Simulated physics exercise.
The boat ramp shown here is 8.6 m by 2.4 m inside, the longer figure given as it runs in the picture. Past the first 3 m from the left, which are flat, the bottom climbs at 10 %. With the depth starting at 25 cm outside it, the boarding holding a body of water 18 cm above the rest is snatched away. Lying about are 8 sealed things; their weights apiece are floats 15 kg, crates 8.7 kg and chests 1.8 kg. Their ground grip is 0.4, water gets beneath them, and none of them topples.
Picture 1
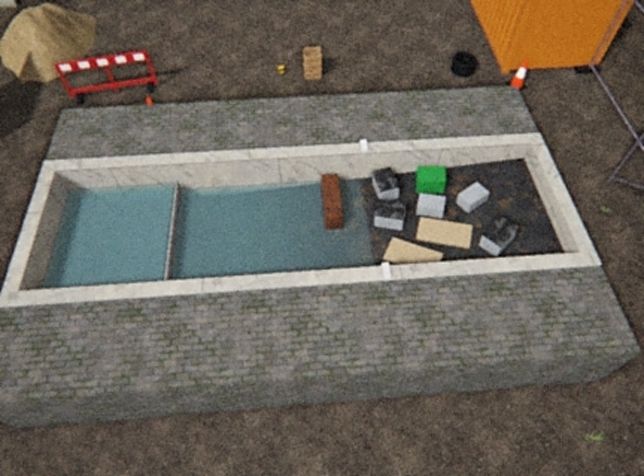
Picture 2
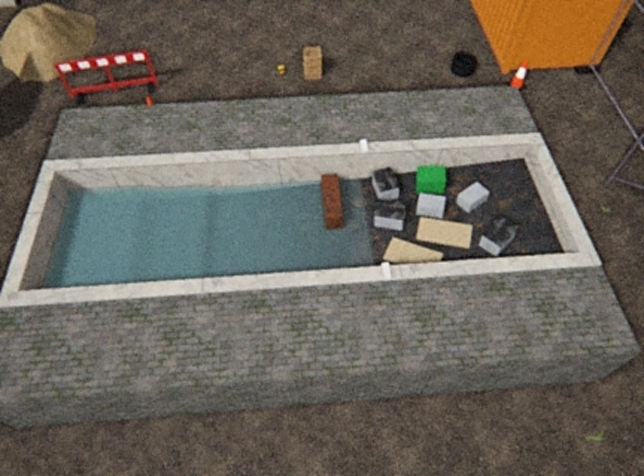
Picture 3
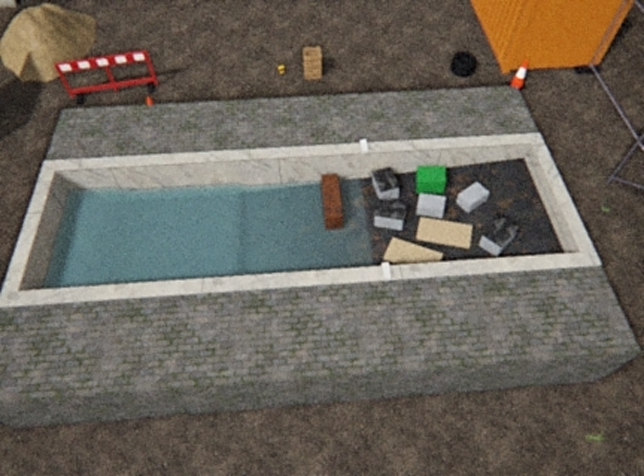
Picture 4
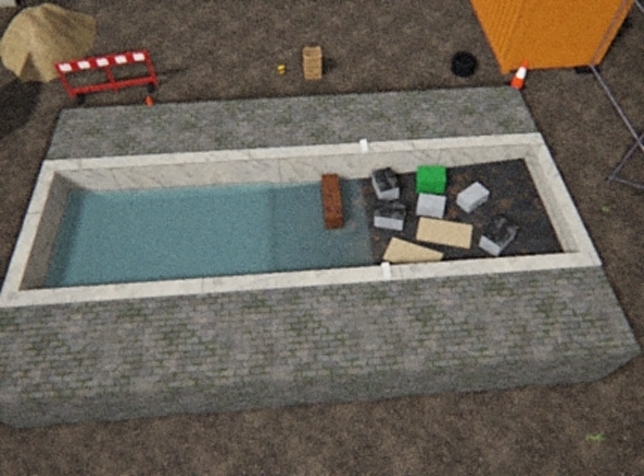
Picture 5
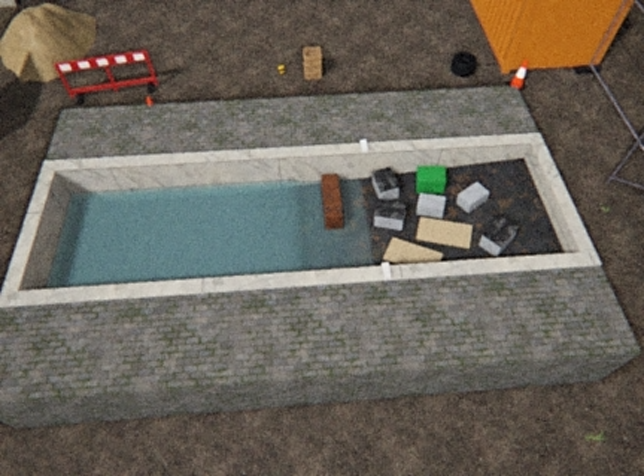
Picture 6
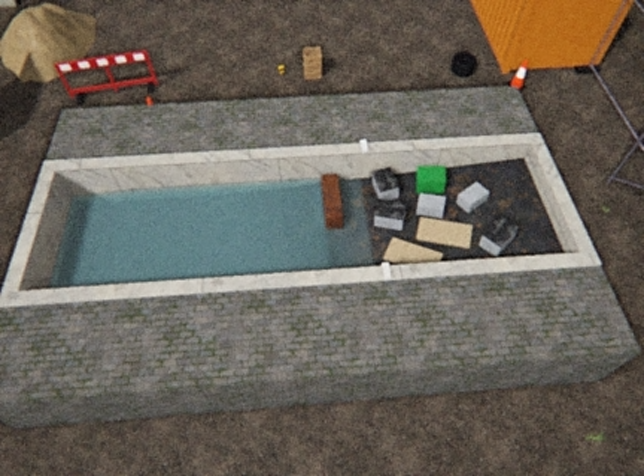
Water rippling gently rightward in a stone-walled basin after a thin divider vanishes, the green chest and scattered blocks staying still.
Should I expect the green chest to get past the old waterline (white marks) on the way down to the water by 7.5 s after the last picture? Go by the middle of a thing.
Green chest: No.
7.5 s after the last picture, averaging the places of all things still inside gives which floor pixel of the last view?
They average out to somewhere around (377, 230).
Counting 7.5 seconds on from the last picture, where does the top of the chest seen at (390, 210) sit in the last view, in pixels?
Near (352, 201).
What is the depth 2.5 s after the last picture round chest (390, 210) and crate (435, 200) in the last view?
Roughly 9 and 4 cm.
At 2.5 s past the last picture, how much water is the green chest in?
Roughly 3 cm deep.
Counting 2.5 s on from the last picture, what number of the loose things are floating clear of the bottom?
I'd say 4 of them.
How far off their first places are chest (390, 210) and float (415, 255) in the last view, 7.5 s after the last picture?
Net displacement, in order: 80 cm; 300 cm.
Then, 0.6 s after the last picture the green chest is near (433, 173), 0.0 m from its start, aground; 0 of 8 are over the mark; 0 afloat.
Then, 2.5 s after the last picture the green chest is near (440, 170), 0.1 m from its start, afloat; 0 of 8 are over the mark; 4 afloat.
Then, 4.8 s after the last picture the green chest is near (420, 190), 0.5 m from its start, afloat; 2 of 8 are over the mark; 4 afloat.
Then, 7.5 s after the last picture the green chest is near (395, 195), 0.9 m from its start, aground; 3 of 8 are over the mark; 4 afloat.
